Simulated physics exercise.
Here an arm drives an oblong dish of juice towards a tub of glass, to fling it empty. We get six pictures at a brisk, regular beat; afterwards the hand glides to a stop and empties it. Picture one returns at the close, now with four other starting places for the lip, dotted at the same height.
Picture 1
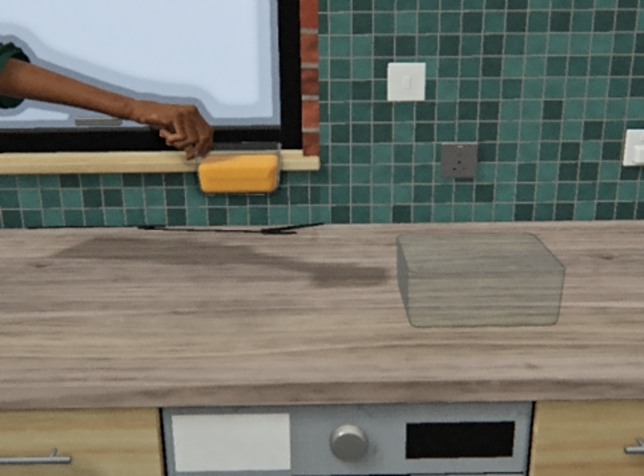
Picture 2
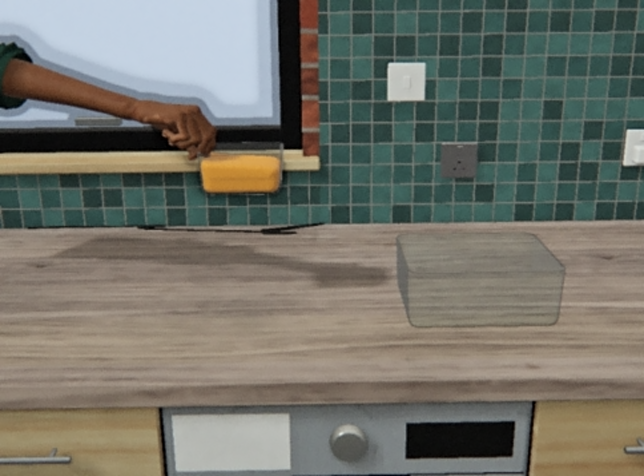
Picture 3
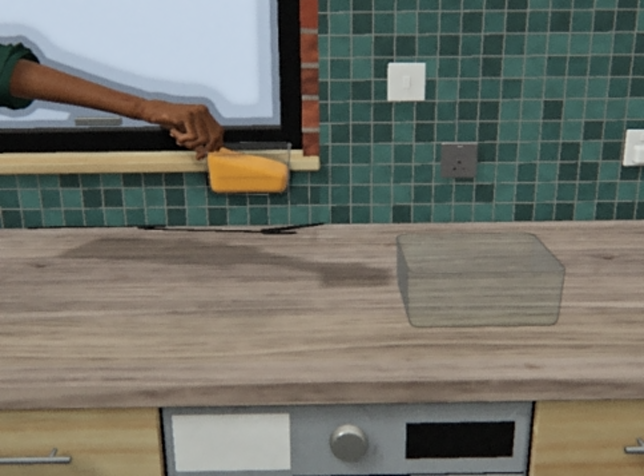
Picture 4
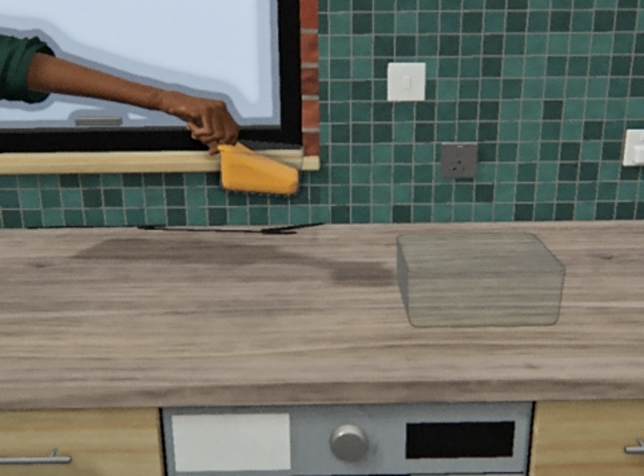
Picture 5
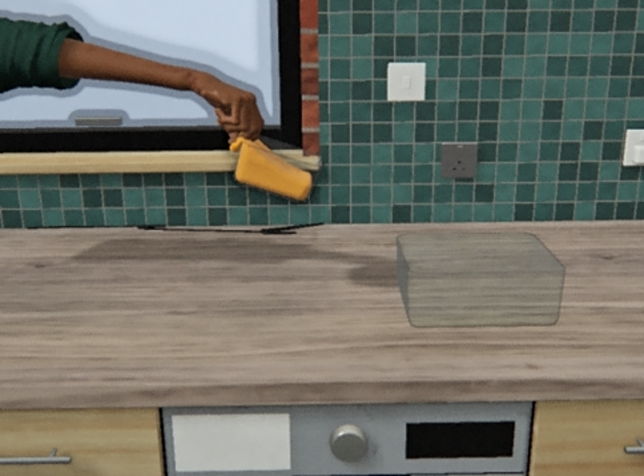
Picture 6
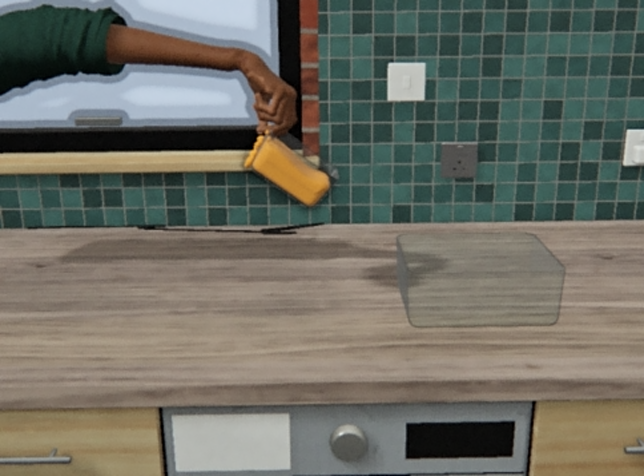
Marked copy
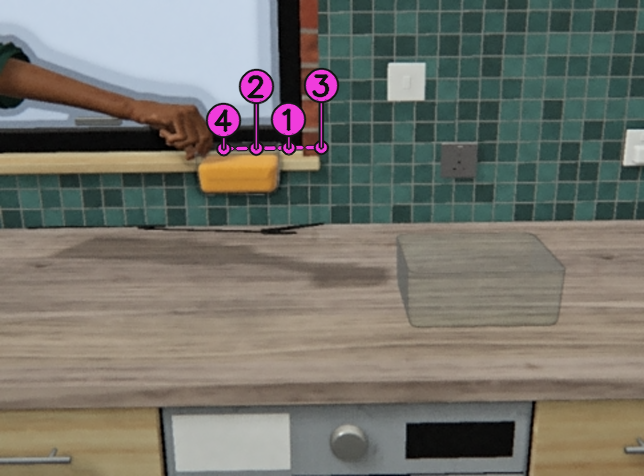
The clip shows a green-sleeved arm holding an oblong orange dish above a wooden kitchen counter, barely moving at first, then shifting it right and tilting its right end downward, while a clear glass tub sits still.
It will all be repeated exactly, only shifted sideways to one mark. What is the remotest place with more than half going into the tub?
Choose 2.
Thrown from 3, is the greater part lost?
No.
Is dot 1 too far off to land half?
No, that is safe.
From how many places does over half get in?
Three of them.
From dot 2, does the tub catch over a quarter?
Yes, clearly.
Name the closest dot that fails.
That would be 4.
On the marked copy, 1 at (288, 147); 2 at (256, 148); 3 at (321, 147); 4 at (223, 148).
For dot 1, about 75 % lands in the tub, 6 % falls short and 19 % goes beside or beyond.
For dot 2, about 77 % lands in the tub, 13 % falls short and 10 % goes beside or beyond.
For dot 3, about 77 % lands in the tub, 8 % falls short and 15 % goes beside or beyond.
For dot 4, about 18 % lands in the tub, 77 % falls short and 5 % goes beside or beyond.
